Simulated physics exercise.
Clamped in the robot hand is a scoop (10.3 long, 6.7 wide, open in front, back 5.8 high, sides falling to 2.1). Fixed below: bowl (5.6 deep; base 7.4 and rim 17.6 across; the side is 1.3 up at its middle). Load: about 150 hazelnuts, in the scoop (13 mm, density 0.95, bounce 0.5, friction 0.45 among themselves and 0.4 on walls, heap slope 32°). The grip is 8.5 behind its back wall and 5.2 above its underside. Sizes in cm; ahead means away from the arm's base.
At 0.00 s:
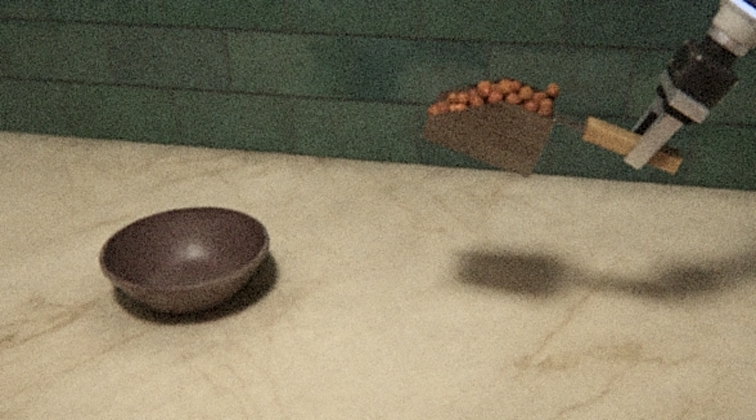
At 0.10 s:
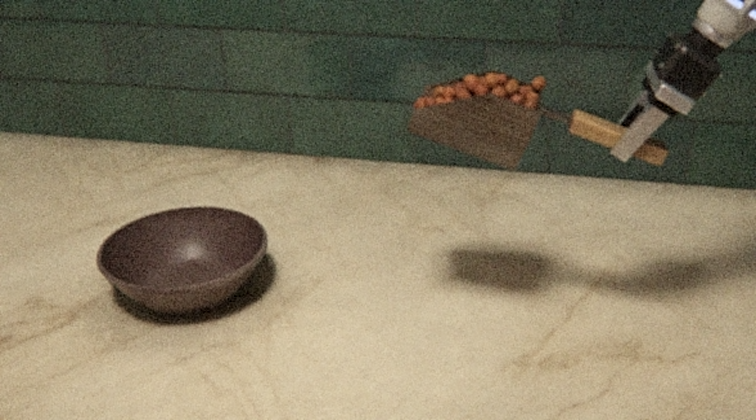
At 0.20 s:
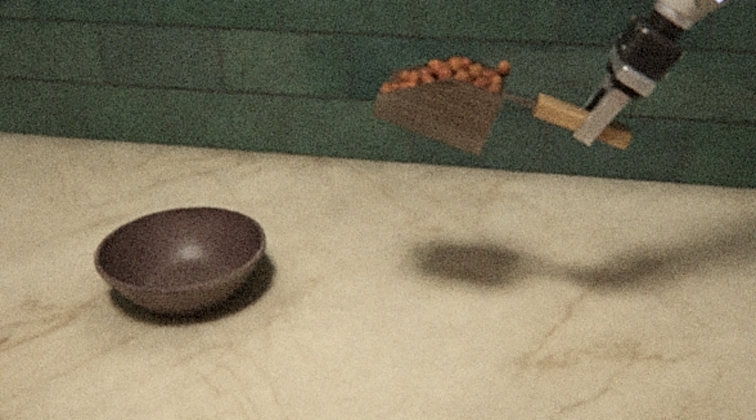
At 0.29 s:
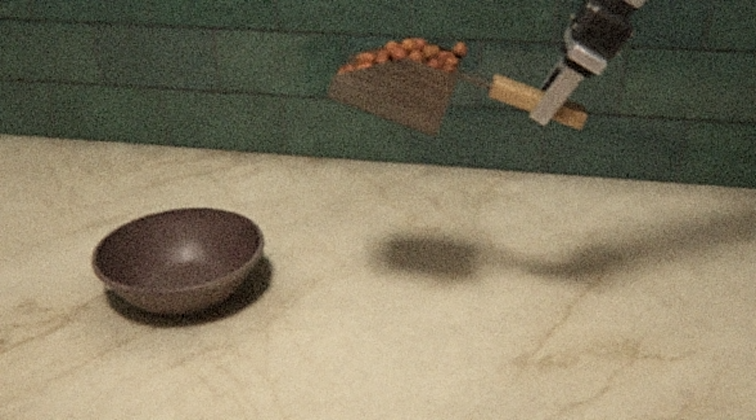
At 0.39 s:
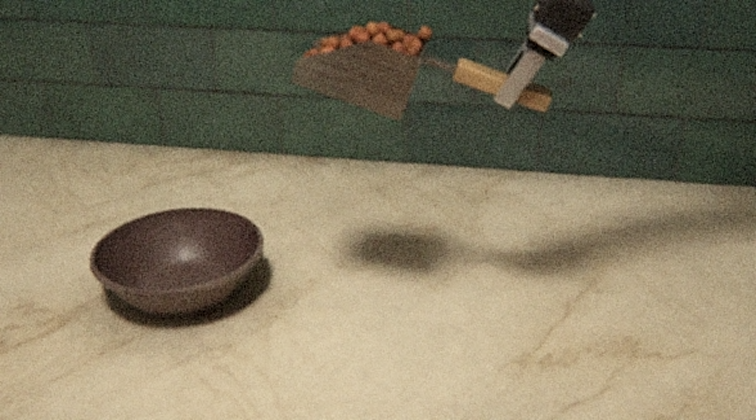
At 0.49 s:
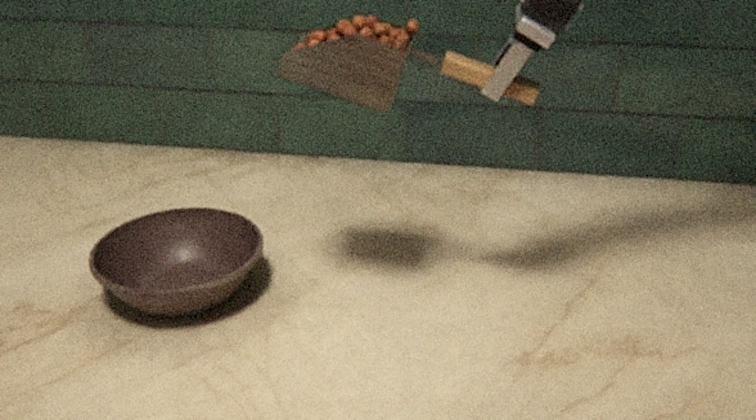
A robot gripper at the upper right holds a grey-brown scoop by its light wooden handle, heaped with reddish-brown hazelnuts, over a pale veined countertop. A dark brown bowl sits at the left in front of a green tiled wall, seen from slightly above. The arm carries the scoop leftward and gradually upward, slowing later, its shadow sliding left, while the bowl stays put.
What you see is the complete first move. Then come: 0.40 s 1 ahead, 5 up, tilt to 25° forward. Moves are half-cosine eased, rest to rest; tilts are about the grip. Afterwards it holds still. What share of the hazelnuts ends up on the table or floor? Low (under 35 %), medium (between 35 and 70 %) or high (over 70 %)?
Answer: High; over 70 % of the hazelnuts finish on the table or floor.
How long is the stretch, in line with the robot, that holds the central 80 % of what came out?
About 18 cm.
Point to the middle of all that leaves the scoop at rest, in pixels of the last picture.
At about (273, 292).
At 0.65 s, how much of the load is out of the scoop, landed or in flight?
About 0 per cent by then.
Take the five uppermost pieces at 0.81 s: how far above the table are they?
Roughly 28 cm.
After 0.65 s, tilted 2° backward, highest piece 30 above the table; 149 on the scoop.
After 0.81 s, tilted 21° forward, highest piece 29 above the table; 143 on the scoop, 6 in flight or on a rim.
After 1.09 s, tilted 25° forward, highest piece 25 above the table; 81 on the scoop, 28 on the table or floor, 1 in the bowl, 39 in flight or on a rim.
After 2.14 s, tilted 25° forward, highest piece 2 above the table; 140 on the table or floor, 9 in the bowl.
At rest, 140 on the table or floor, 9 in the bowl. That is 94 % on the table or floor.
